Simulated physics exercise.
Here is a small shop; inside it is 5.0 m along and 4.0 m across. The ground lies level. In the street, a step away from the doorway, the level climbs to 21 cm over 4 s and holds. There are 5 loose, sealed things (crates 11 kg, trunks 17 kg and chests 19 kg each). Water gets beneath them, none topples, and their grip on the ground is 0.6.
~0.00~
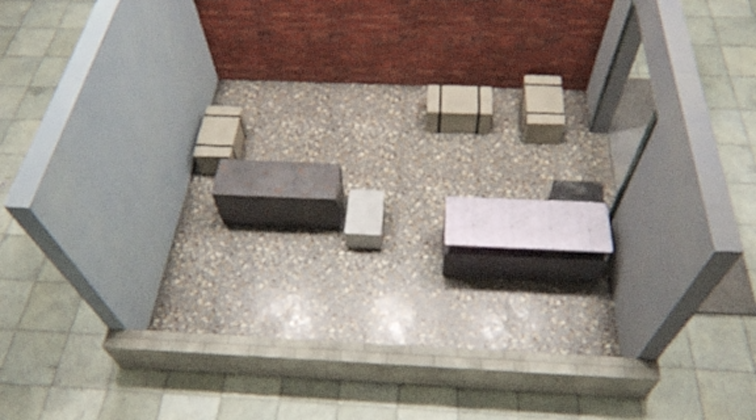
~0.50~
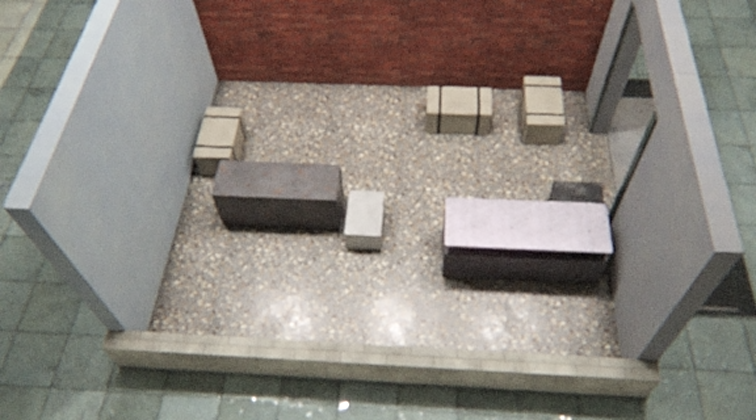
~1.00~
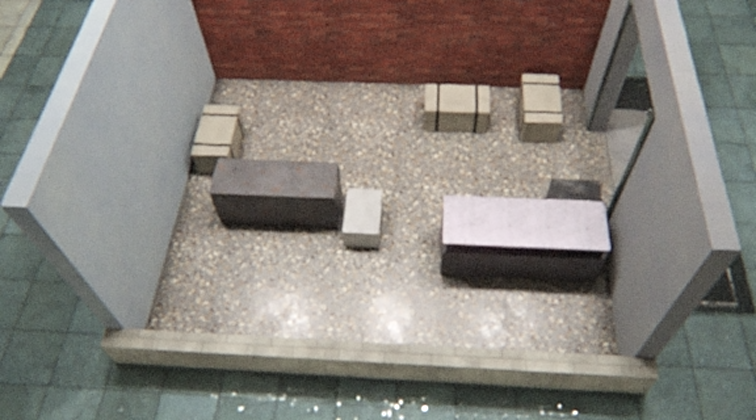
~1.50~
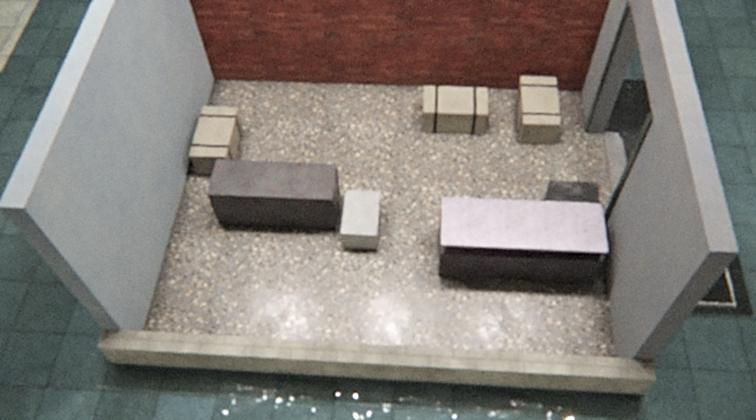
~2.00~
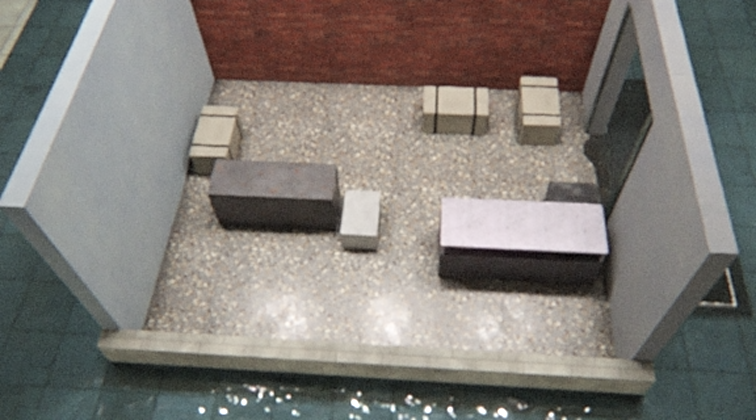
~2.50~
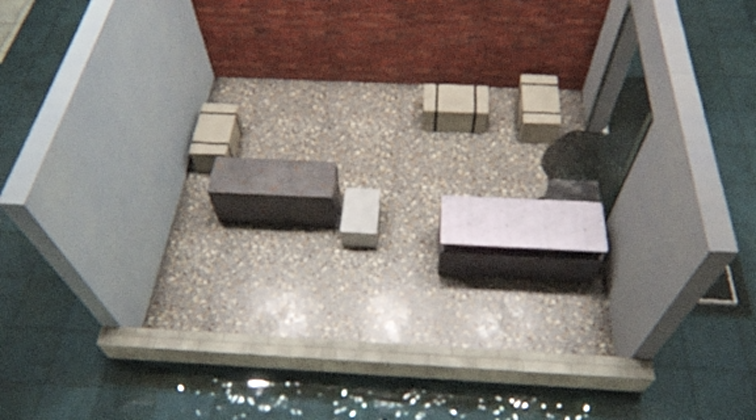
Water spreads over the pale paving around a small, open-topped shop with a brick back wall, turning the ground dark teal and glinting along the front sill. A dark patch then creeps in through the doorway on the right and widens across the speckled floor, while the boxes inside stay put.
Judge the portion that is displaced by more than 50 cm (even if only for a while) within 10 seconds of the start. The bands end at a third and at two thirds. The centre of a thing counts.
That comes to two thirds or above.
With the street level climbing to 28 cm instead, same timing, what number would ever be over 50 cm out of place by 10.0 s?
Then 5.
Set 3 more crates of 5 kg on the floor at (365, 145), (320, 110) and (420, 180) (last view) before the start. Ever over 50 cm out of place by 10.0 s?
In that order: More, past it, over.
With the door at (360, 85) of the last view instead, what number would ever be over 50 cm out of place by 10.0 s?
Then 2.
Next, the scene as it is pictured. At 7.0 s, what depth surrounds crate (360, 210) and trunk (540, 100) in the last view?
Roughly 4 and 7 cm.
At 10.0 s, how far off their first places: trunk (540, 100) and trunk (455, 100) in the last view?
In that order: 200 cm, 250 cm.
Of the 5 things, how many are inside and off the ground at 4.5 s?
At that moment 0.
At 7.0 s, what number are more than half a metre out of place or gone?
3 of them.
After 3.5 s 0 of 5 are over 50 cm from their spots; 0 afloat.
After 4.5 s 0 of 5 are over 50 cm from their spots; 0 afloat.
After 7.0 s 3 of 5 are over 50 cm from their spots; 1 afloat.
After 10.0 s 5 of 5 are over 50 cm from their spots, and 5 have been at some point; 4 afloat.
